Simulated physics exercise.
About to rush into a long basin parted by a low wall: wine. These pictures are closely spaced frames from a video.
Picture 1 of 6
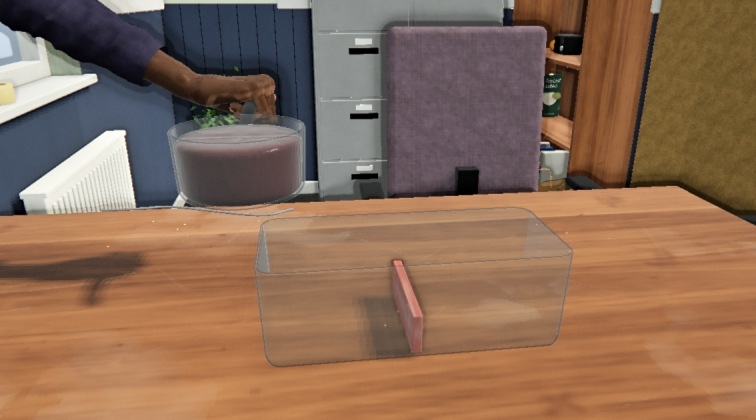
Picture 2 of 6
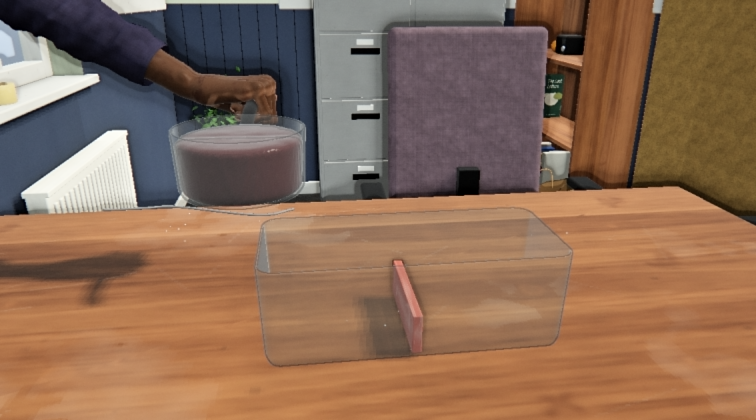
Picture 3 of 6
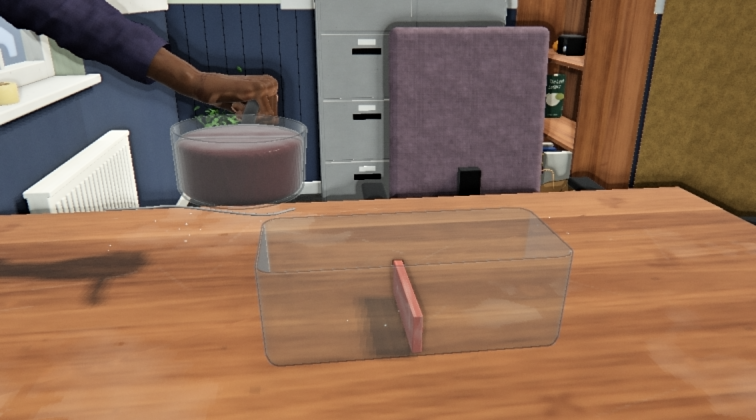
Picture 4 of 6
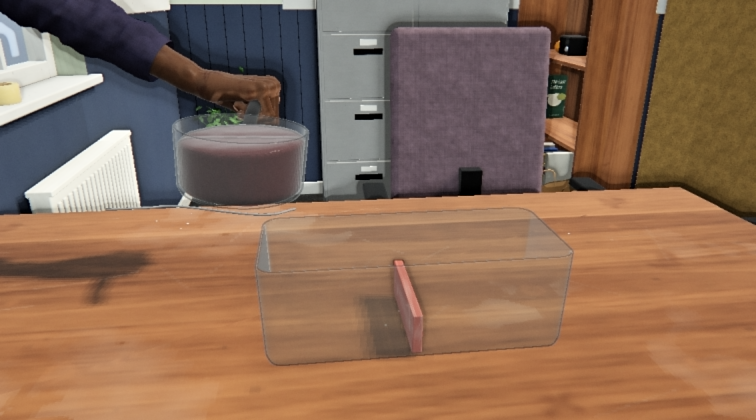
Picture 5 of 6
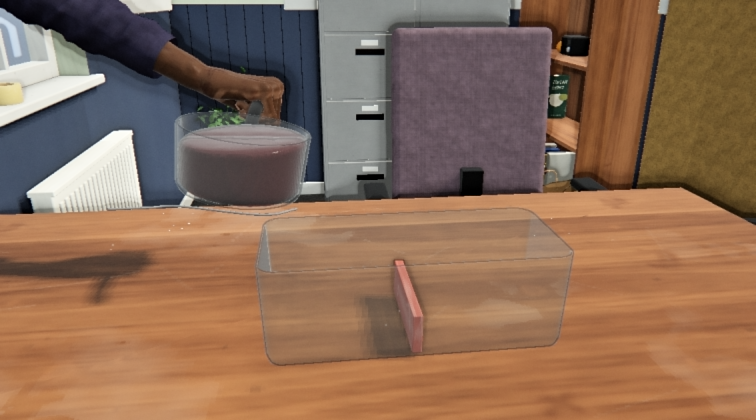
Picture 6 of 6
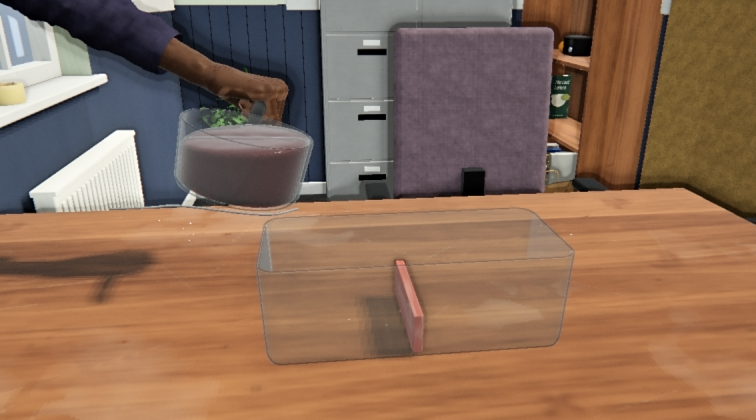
The clip shows a hand holding a clear round container of dark purplish liquid above a wooden table, behind a long transparent basin with a low pink divider, as the container gradually leans to the right.
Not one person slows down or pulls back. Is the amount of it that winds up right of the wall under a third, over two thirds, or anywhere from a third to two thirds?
In the end it is under a third.
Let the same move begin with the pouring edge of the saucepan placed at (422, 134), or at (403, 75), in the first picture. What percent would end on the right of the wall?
Estimate, first then second: 95 per cent and 95 per cent.
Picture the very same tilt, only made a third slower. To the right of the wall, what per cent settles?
Around 0 percent ends up there.
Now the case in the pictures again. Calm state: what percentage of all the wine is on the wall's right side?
That is roughly 5 percent of it.
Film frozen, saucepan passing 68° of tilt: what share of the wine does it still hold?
Near 50 percent is still in there.
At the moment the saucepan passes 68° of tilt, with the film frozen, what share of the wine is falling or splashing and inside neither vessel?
Something like 30 per cent of it.
A moment on, the saucepan is tipped part way and 52 per cent is still to pour, 20 is left of the wall and 0 right of it.
Next, the saucepan is tipped on its side and 11 per cent is still to pour, 82 is left of the wall and 1 right of it.
Then the saucepan is tipped on its side and 2 per cent is still to pour, 93 is left of the wall and 4 right of it.
Later the saucepan is tipped on its side and 0 per cent is still to pour, 96 is left of the wall and 4 right of it.
Finally, 96 per cent lies left of the wall, 4 right of it and 0 outside.
